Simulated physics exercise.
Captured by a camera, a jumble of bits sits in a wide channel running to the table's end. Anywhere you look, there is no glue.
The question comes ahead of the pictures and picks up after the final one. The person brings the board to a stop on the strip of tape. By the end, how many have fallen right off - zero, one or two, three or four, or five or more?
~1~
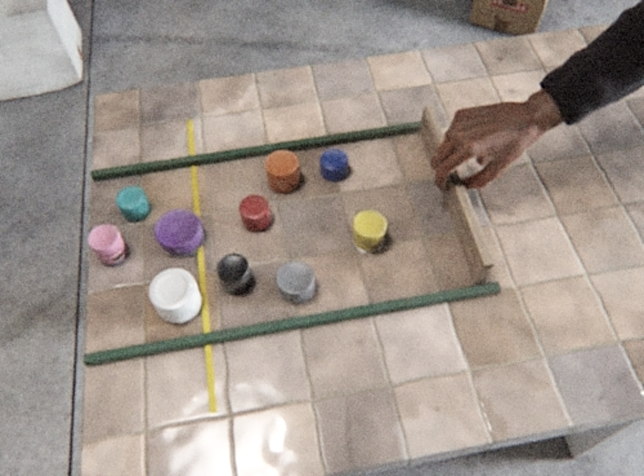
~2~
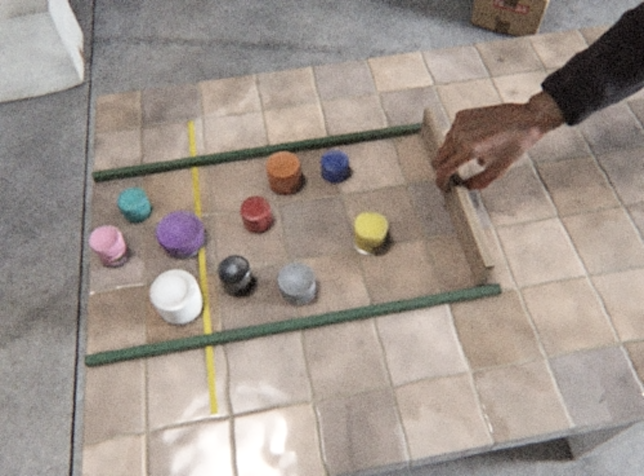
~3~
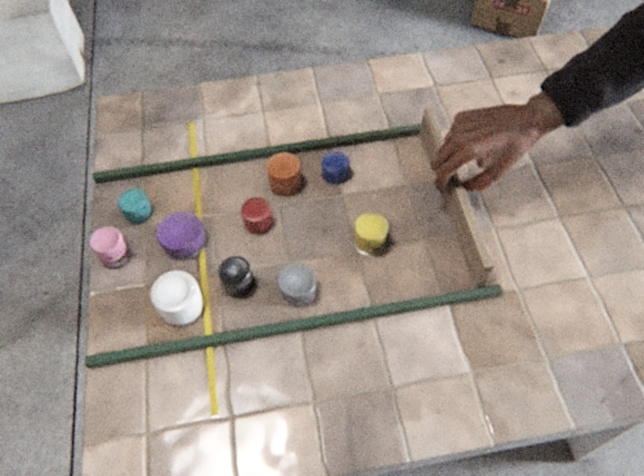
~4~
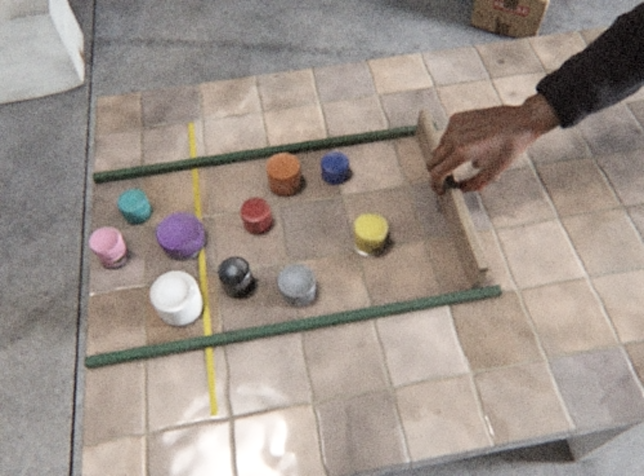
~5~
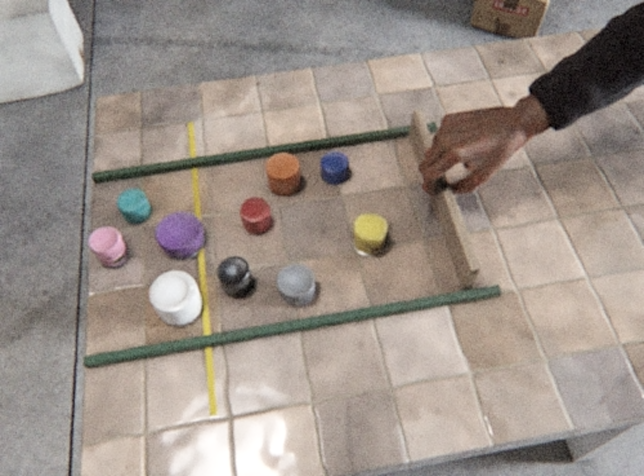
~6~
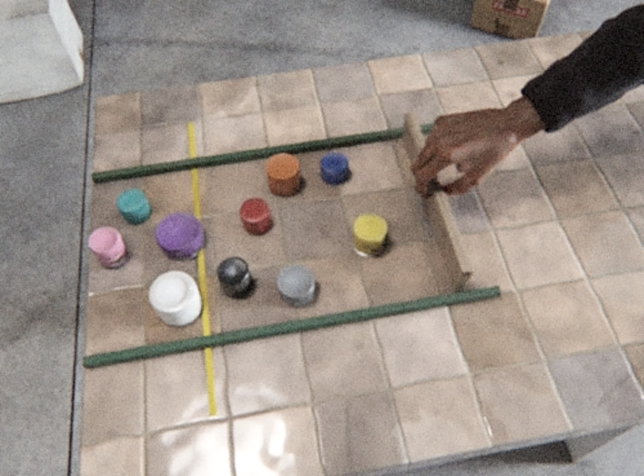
By the end, zero have.
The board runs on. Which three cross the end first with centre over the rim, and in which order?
Order, earliest first: Pink tin, turquoise lid, white lid.
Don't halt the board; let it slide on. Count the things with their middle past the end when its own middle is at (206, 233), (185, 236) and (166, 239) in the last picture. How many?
Respectively, 0, 0 and 1.
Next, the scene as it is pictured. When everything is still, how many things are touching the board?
That comes to 4.
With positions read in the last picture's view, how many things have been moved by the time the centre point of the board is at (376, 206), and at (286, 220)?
One spot: 1. Other spot: 4.
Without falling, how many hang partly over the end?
I'd put it at 0.
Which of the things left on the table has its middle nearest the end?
The answer: The pink tin.
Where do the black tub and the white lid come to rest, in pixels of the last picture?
Around (162, 283), then around (141, 316).
Soon after, none off yet; pink tin at rest near (109, 248); turquoise lid at rest near (134, 206); white lid at rest near (176, 299).
Then, none off yet; pink tin at rest near (109, 248); turquoise lid at rest near (134, 206); white lid moving near (172, 301).
At rest, the number that fall off is zero.
